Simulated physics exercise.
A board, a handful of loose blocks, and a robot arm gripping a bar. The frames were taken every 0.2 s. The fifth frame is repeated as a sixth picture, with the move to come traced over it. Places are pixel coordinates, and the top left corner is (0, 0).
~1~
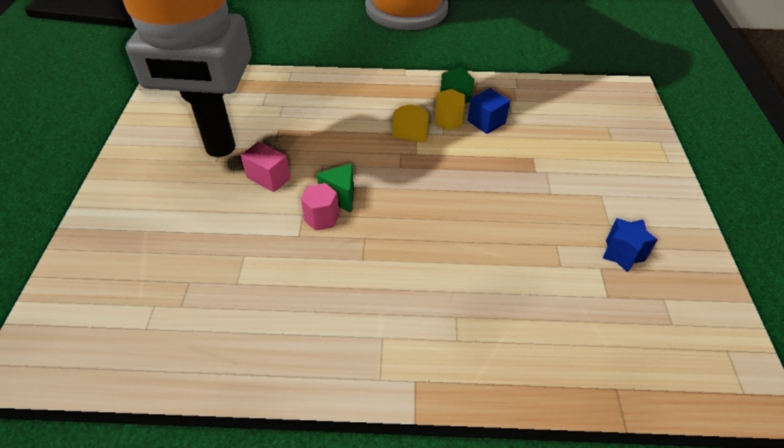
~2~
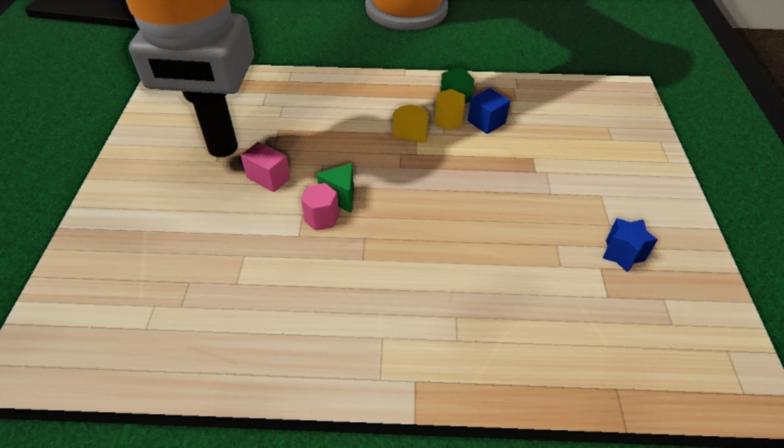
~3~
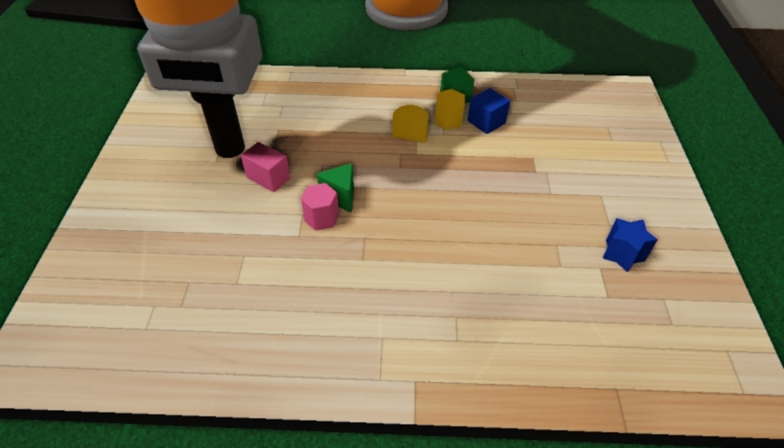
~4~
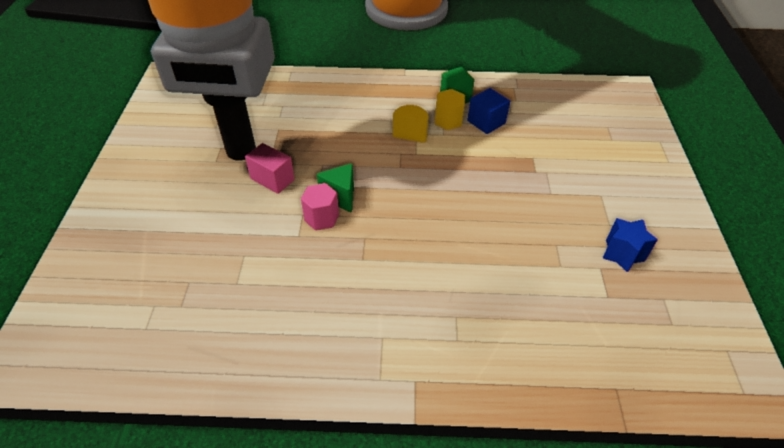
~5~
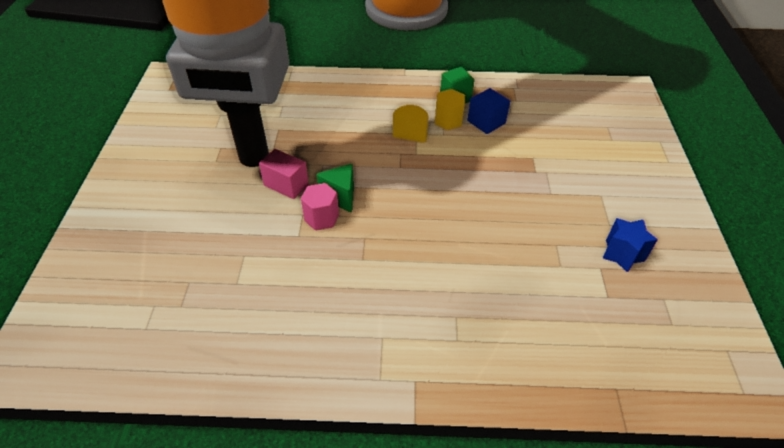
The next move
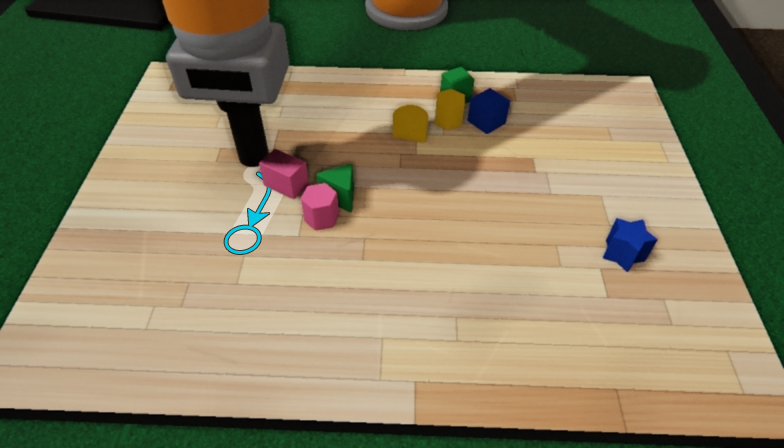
Robot arm moving a black bar slightly right across a wooden board, nudging a pink block toward a green triangular block.
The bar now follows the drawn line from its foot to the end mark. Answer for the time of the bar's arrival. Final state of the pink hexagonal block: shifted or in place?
At the end, its place is the same.
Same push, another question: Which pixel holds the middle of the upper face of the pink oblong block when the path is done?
In the picture, that point is around (298, 174).
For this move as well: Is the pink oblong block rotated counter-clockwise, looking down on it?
Yes
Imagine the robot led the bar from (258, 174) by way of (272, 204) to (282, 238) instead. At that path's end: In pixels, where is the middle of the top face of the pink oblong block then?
I'd place it at (305, 177), taking the centre of its top.
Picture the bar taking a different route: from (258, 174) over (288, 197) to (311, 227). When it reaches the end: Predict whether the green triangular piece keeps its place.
It leaves its spot.
Drawn move, from (258, 174) via (268, 192) and (256, 215), ending at (243, 240).
What follows on the original path. Halfway along, bar at (259, 188); pink oblong block at (298, 174), turned 35° anticlockwise.
At the end, bar at (238, 224); pink oblong block at (298, 174), turned 35° anticlockwise; pink hexagonal block still.
